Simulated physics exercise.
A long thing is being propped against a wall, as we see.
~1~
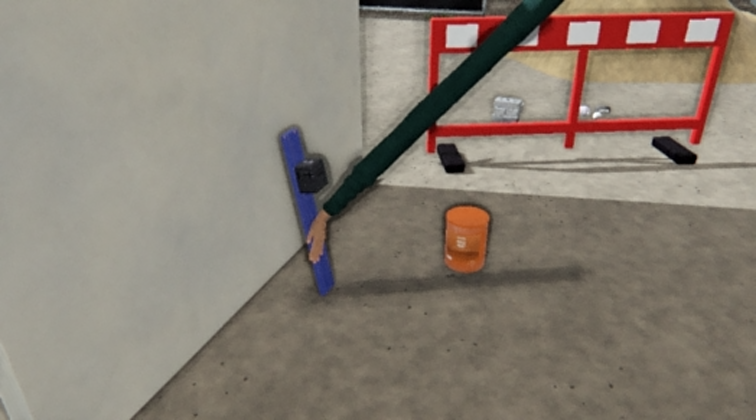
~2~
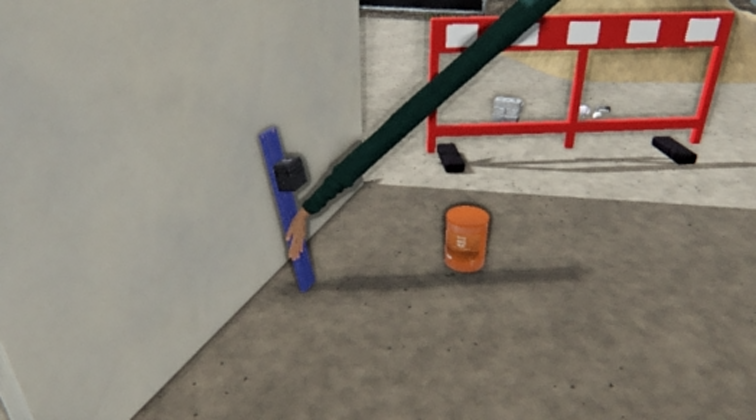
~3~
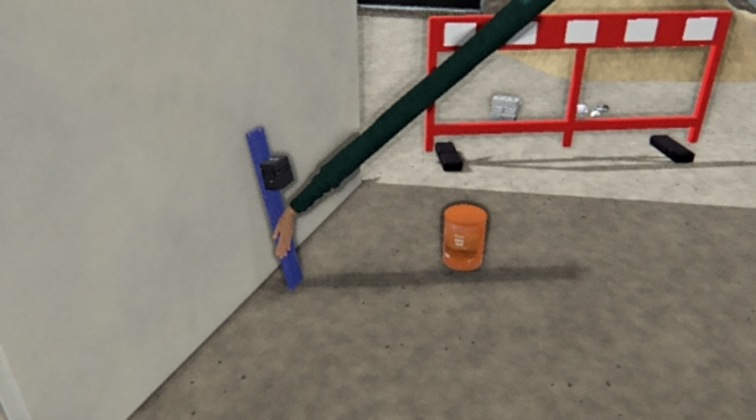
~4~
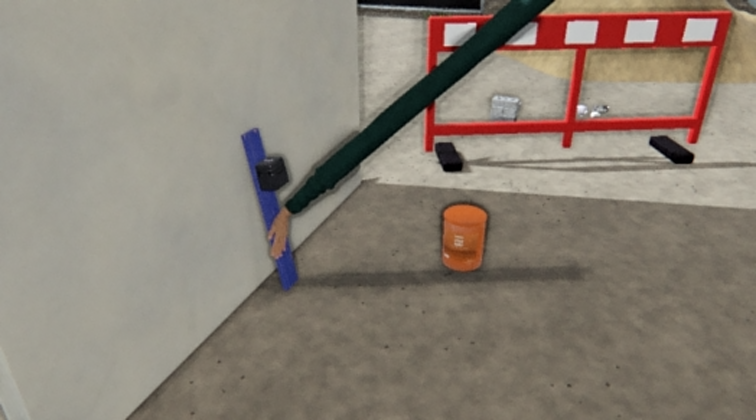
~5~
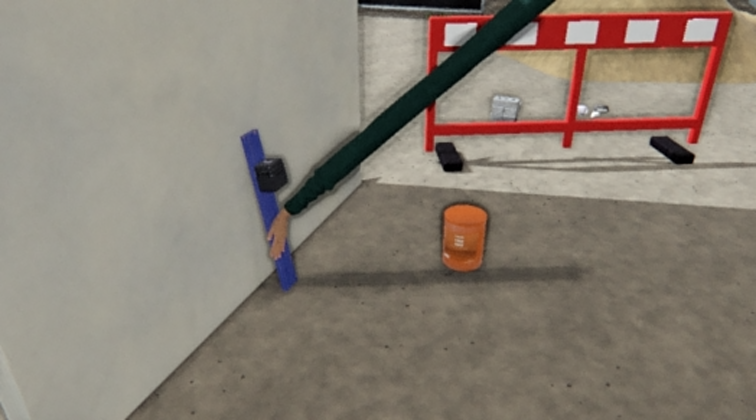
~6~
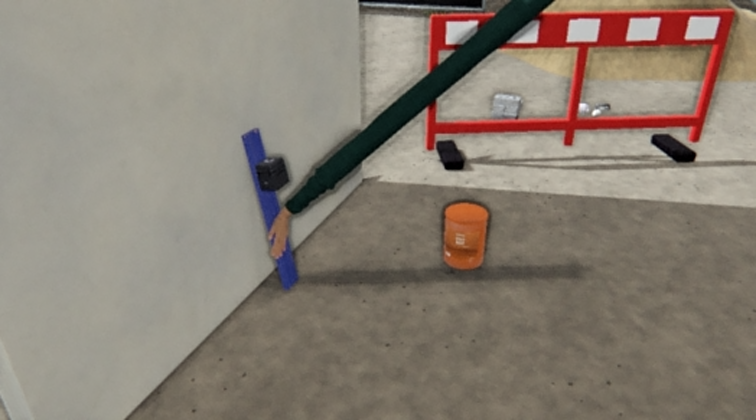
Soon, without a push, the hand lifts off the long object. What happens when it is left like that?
Remains propped.
Then, 0.40 s after the last picture, nothing has stirred.
Then, 0.90 s after the last picture, blue plank resting near (272, 213).
At rest, both in place. Seen from the same camera at the end, blue plank near (272, 213). The plank holds.
